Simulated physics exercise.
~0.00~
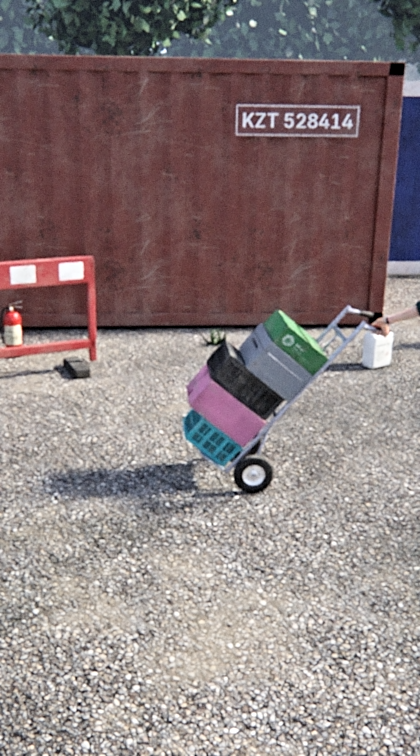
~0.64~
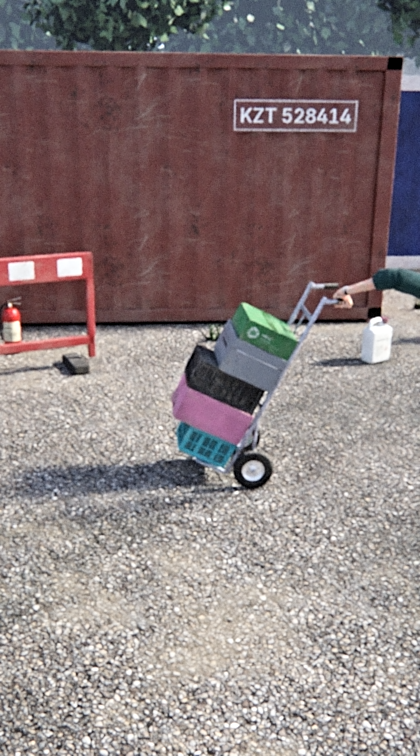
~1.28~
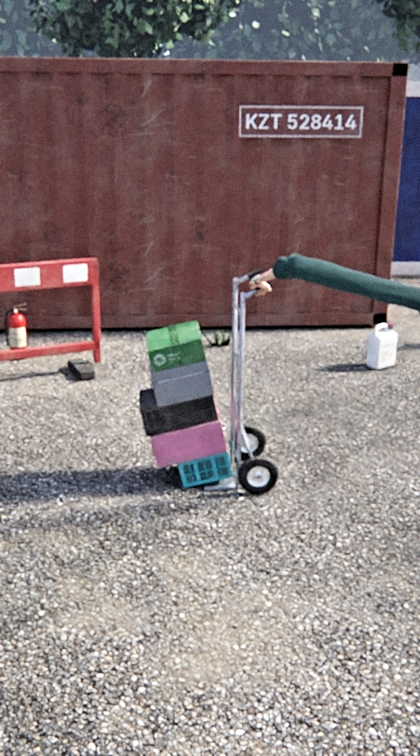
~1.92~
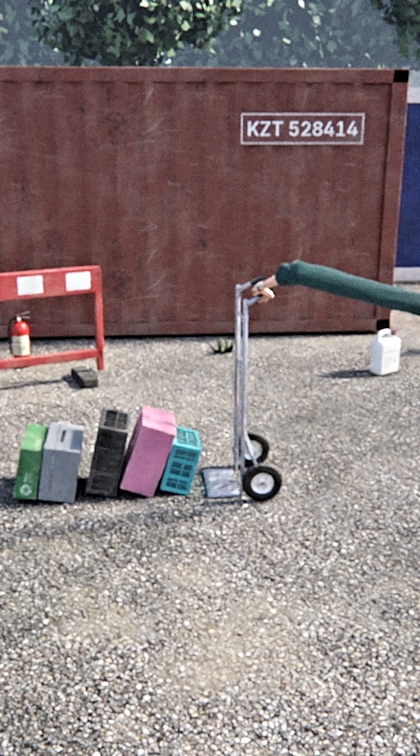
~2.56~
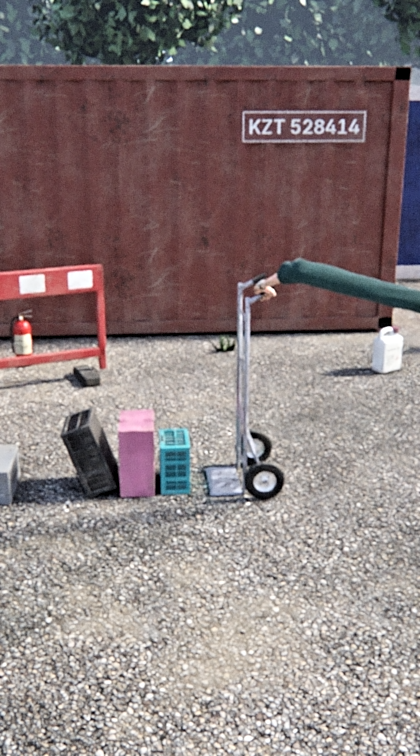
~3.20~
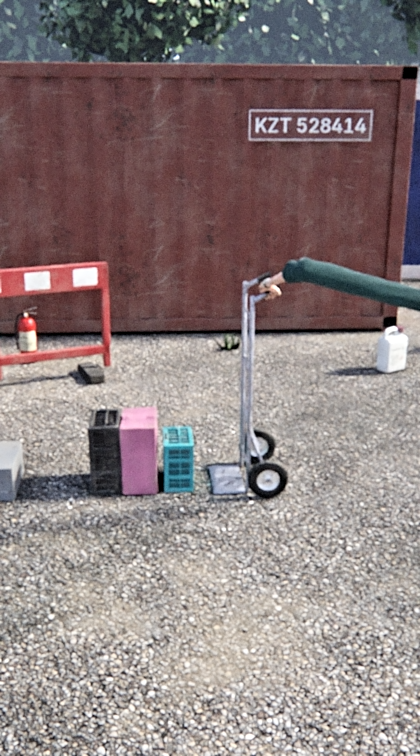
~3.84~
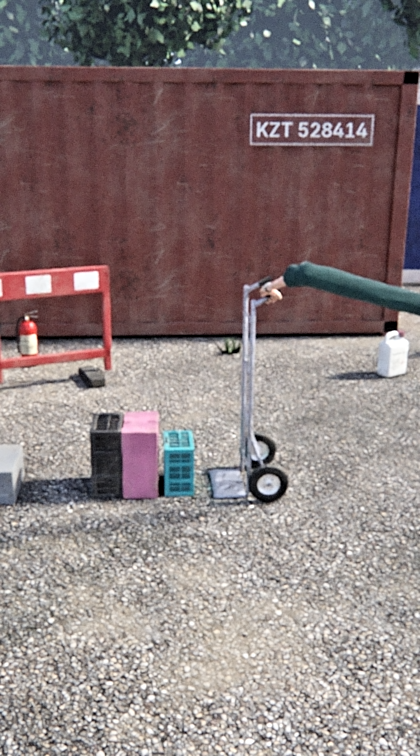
A green-sleeved arm swinging a loaded hand truck upright, its five stacked boxes and crates toppling left onto the gravel.
